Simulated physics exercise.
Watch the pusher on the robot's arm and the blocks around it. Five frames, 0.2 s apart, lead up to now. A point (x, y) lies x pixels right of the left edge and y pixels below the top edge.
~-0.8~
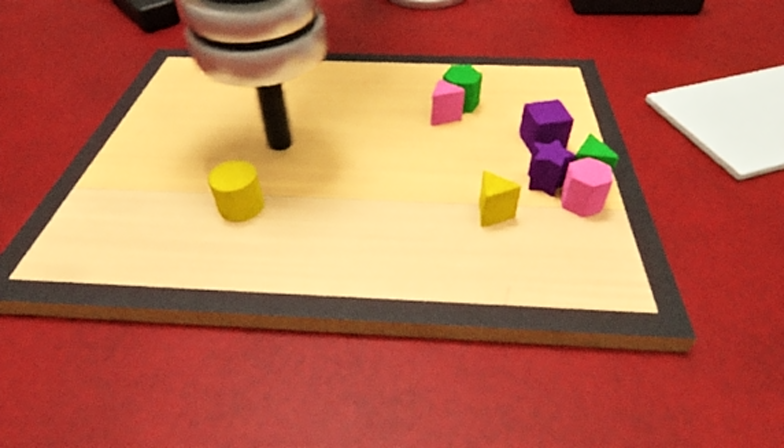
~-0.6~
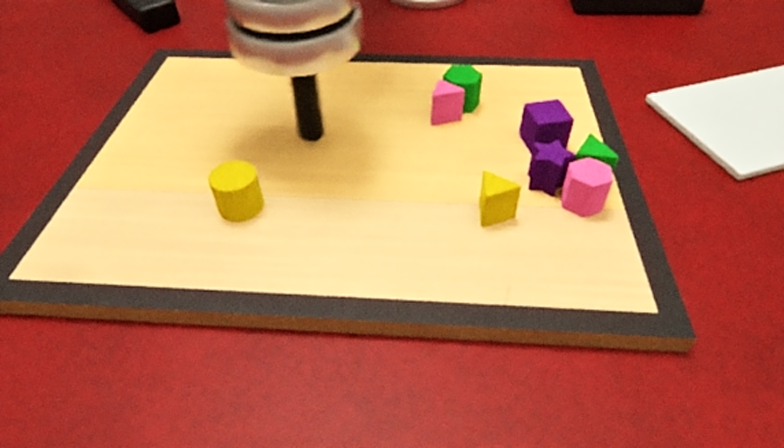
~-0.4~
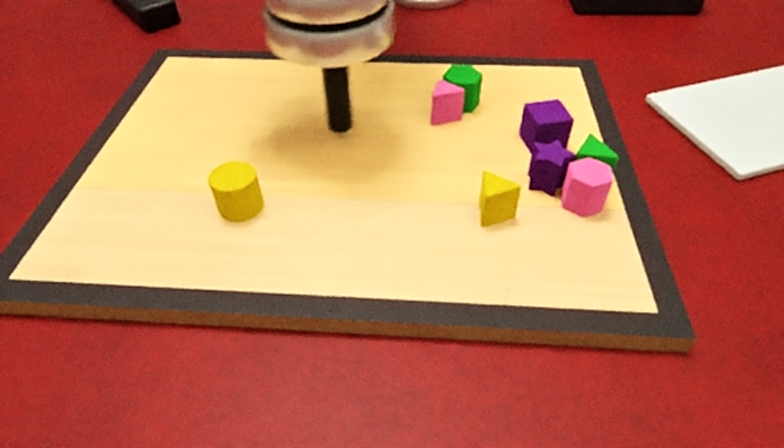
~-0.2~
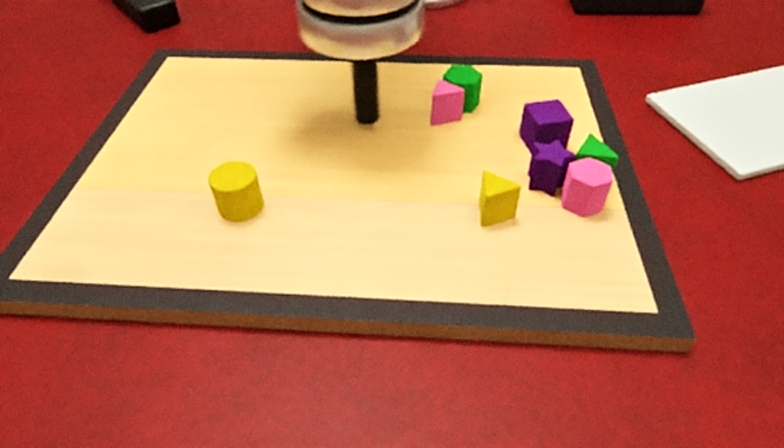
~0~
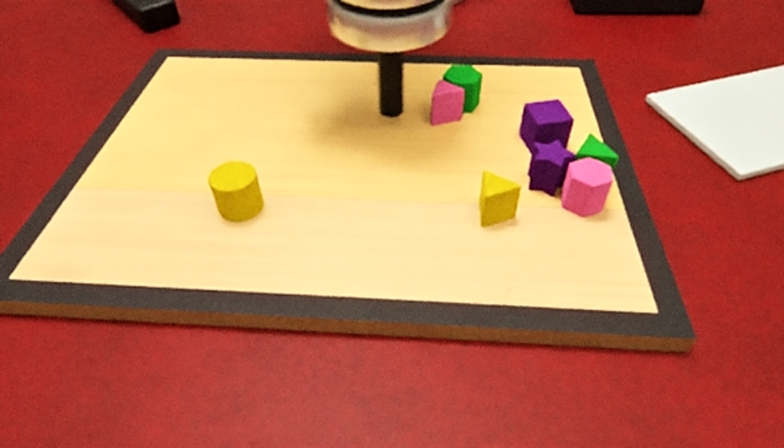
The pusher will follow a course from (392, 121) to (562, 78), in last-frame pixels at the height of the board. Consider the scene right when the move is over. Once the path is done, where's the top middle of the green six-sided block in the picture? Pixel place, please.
It will end up at (588, 61).
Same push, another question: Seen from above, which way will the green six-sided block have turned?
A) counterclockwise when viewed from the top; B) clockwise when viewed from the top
It's B.
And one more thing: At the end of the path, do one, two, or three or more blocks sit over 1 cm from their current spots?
Displaced: Two.
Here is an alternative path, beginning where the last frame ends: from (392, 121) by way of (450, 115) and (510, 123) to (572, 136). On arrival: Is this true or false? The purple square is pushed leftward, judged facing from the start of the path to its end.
The statement is incorrect.
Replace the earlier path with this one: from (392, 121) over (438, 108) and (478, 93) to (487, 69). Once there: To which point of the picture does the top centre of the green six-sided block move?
Answer: (513, 67).
What follows on the original path. One third of the way, pusher at (453, 96); pink triangular piece at (460, 88), turned 45° clockwise; green six-sided block at (483, 70).
Two thirds of the way, pusher at (510, 82); pink triangular piece at (460, 88), turned 45° clockwise; green six-sided block at (543, 62), turned 40° clockwise.
At the end, pusher at (564, 69); pink triangular piece at (460, 88), turned 45° clockwise; green six-sided block at (588, 61), turned 90° clockwise.
